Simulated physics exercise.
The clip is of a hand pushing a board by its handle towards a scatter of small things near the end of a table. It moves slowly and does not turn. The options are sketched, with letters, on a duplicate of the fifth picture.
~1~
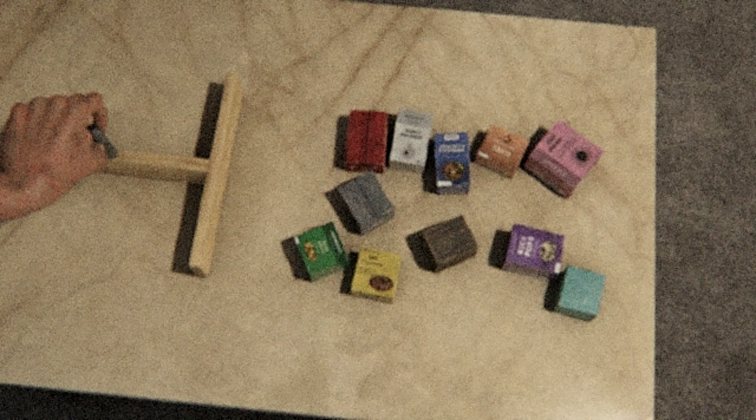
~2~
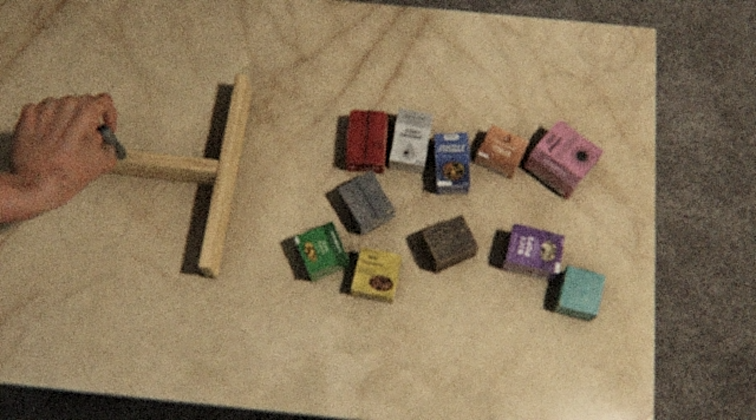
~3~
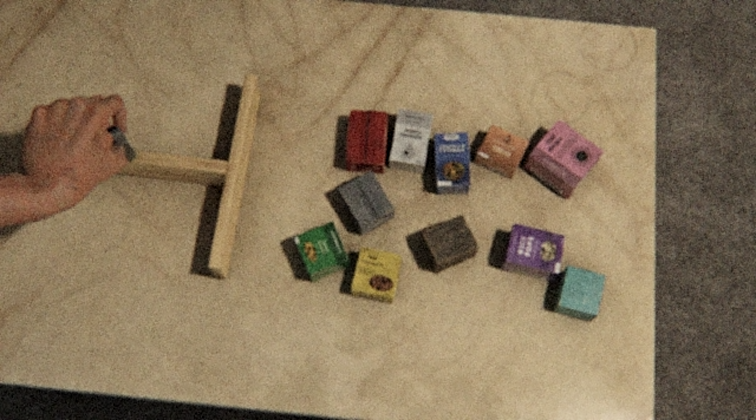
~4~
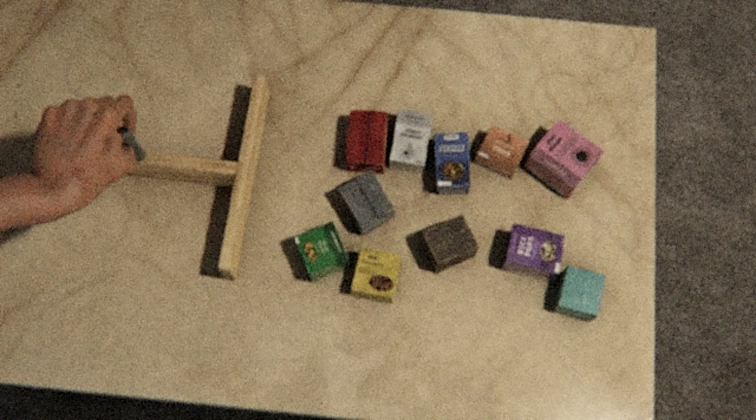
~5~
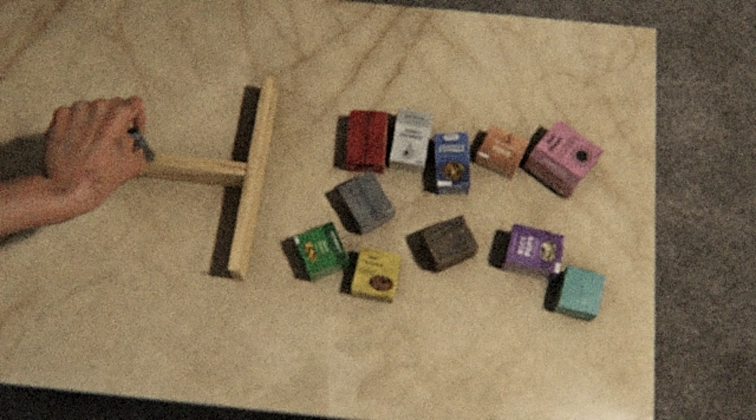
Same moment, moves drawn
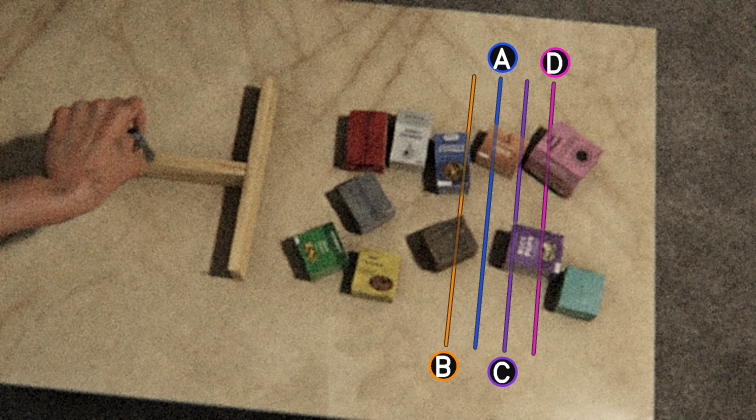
A hand slowly slid a T-shaped wooden board by its handle to the right across a table, drawing nearer to a scatter of small colourful boxes and blocks, which stayed still.
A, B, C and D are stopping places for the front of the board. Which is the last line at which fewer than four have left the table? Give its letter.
The farthest such stop is D.
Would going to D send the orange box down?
By then, yes.
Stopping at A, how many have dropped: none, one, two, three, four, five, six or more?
One.
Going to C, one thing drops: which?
The pink packet goes over.
On the marked copy, A at (489, 207); B at (461, 204); C at (516, 209); D at (544, 212).
Following D. Soon after the start, board (358, 180); yellow packet (416, 291); green packet (375, 270).
Later, board (464, 190); pink packet (658, 158); orange box (605, 158).
In the end, board (546, 198); pink packet over the edge; orange box over the edge; two fallen.
As for the rest, A is within the limit but short; B is within the limit but short; C is within the limit but short.
